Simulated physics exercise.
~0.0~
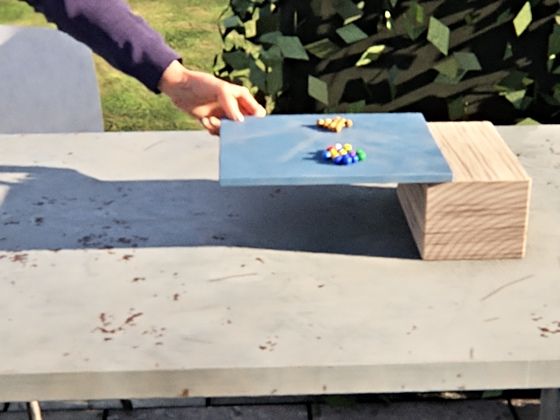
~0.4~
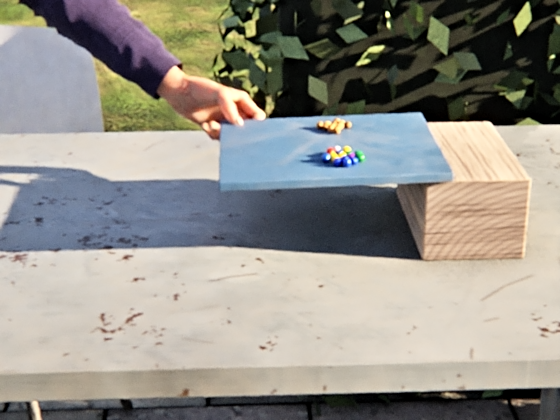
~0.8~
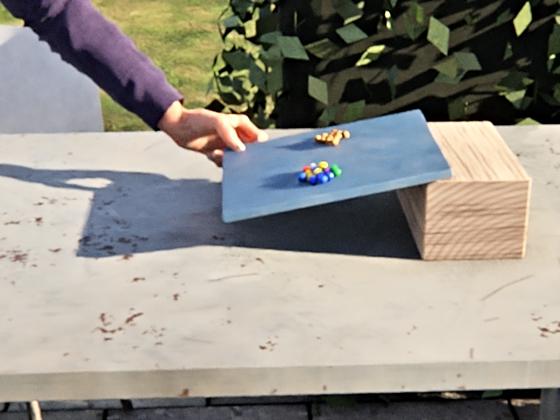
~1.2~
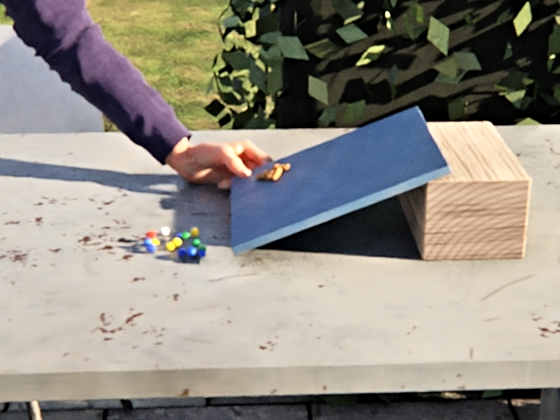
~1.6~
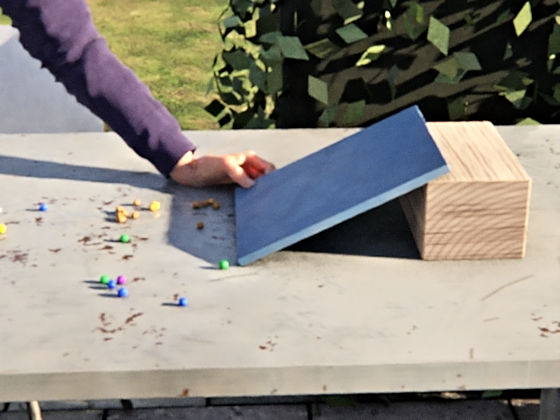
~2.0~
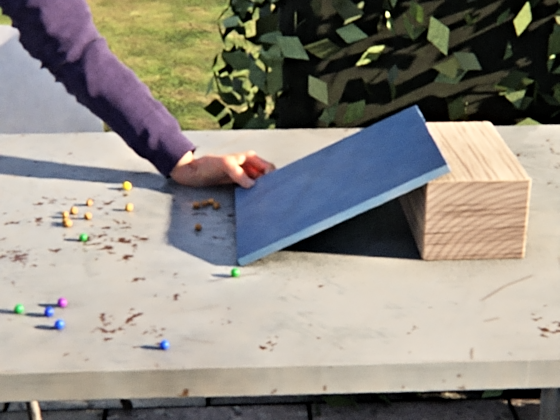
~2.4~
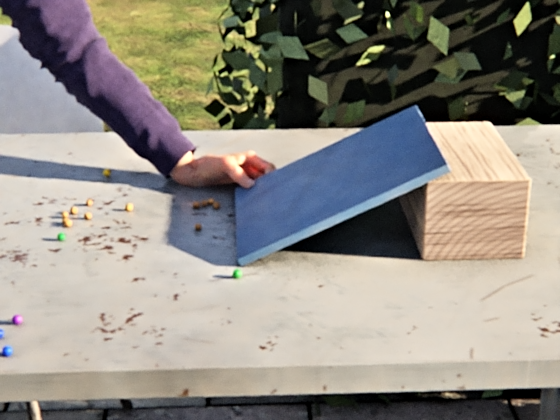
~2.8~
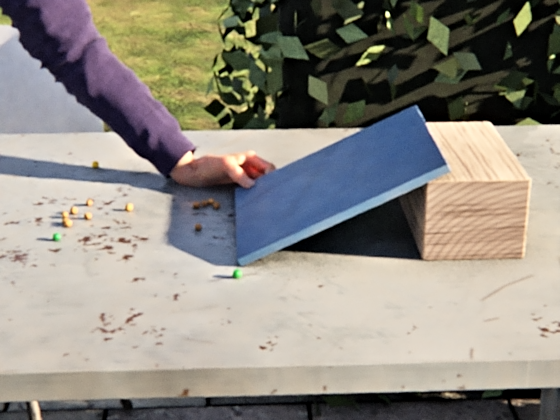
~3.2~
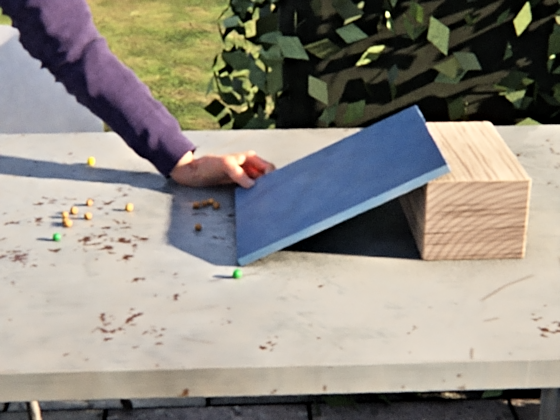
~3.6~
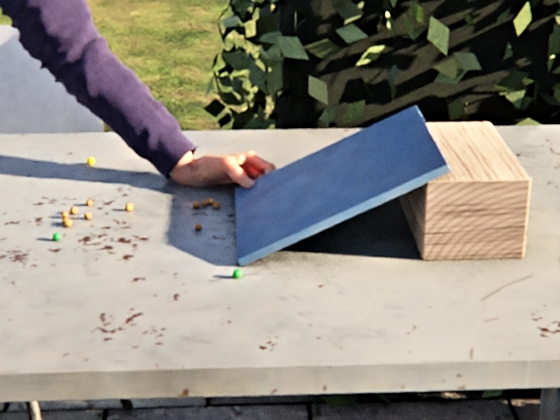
Hand lowering blue board into a ramp off wooden block, colourful beads rolling left, front ones scattering farther than orange-yellow ones behind.
